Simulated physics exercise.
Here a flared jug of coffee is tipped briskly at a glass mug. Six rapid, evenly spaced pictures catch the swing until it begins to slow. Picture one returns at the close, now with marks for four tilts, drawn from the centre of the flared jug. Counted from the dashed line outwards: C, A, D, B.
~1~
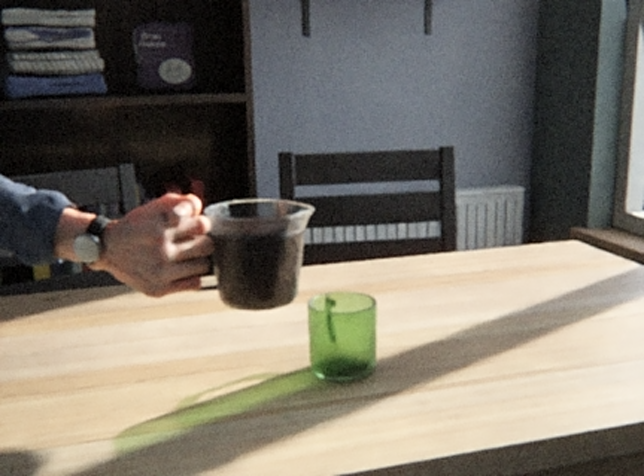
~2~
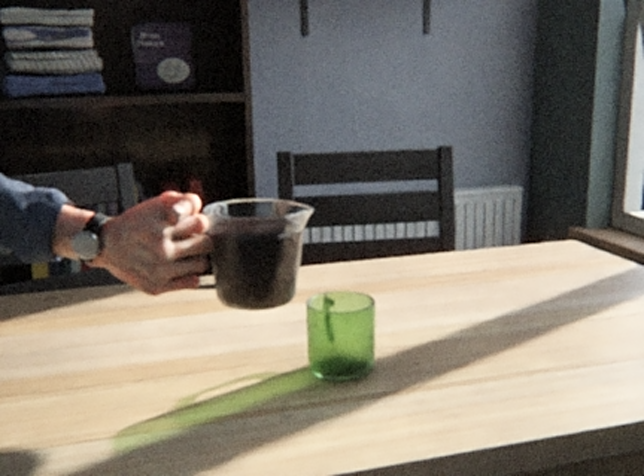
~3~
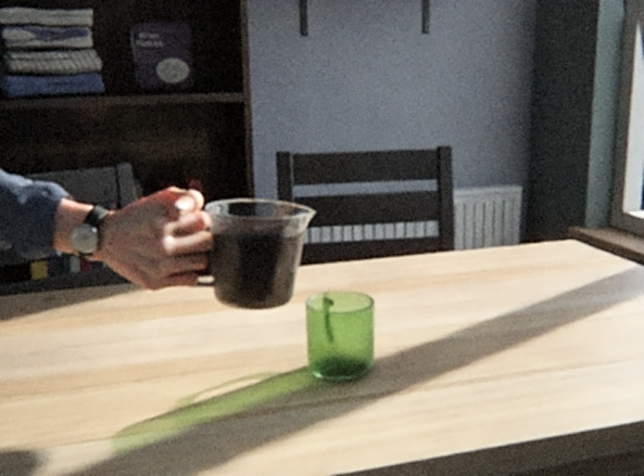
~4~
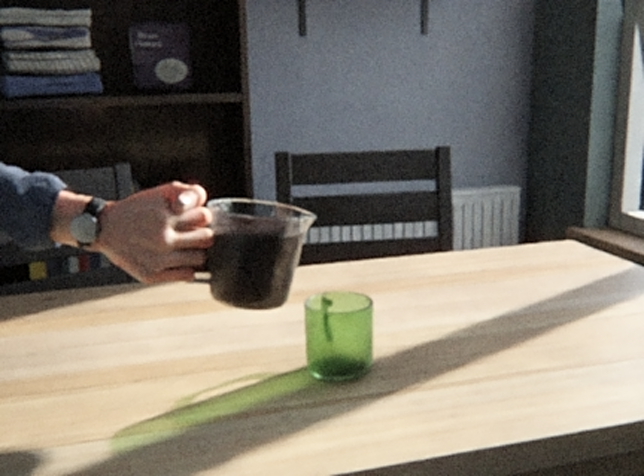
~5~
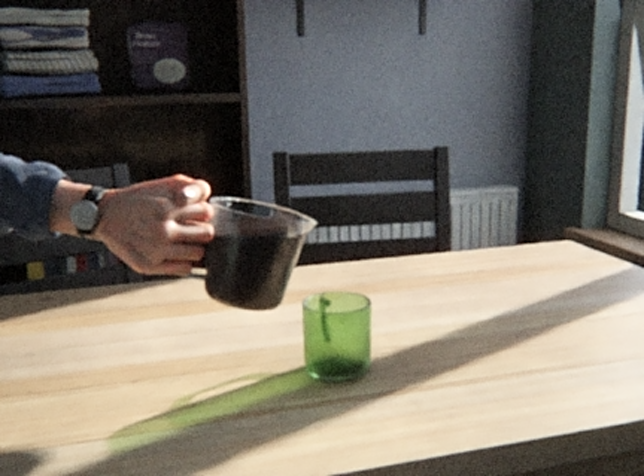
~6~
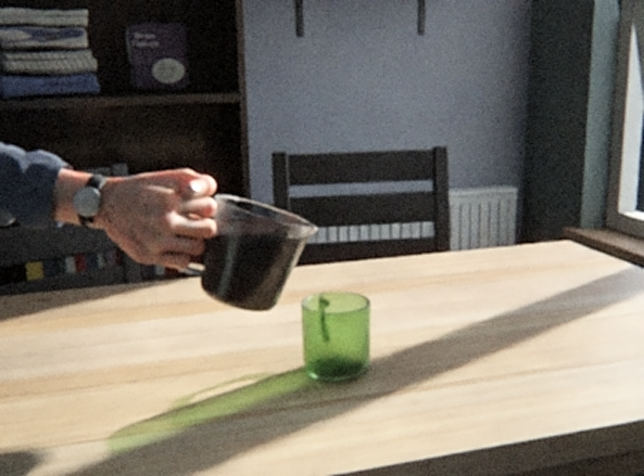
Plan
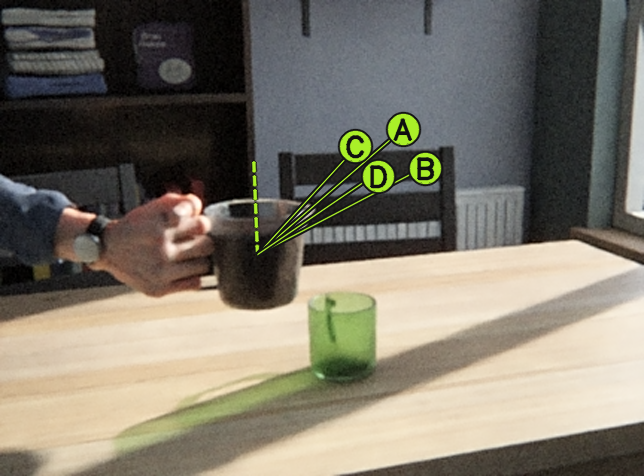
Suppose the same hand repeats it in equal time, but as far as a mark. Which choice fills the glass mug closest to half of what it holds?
Line C.
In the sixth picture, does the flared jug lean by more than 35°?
No.
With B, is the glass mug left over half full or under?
Over half.
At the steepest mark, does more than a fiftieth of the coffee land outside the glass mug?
Yes, it does.
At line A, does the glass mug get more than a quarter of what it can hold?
Yes, clearly.
On the marked copy, A at (389, 140); B at (409, 174); C at (344, 160); D at (362, 183).
With A, the glass mug ends with about 68 % of what it can hold.
With B, the glass mug ends with about 82 % of what it can hold; 16 % of the coffee is spilt.
With C, the glass mug ends with about 50 % of what it can hold.
With D, the glass mug ends with about 78 % of what it can hold; 6 % of the coffee is spilt.
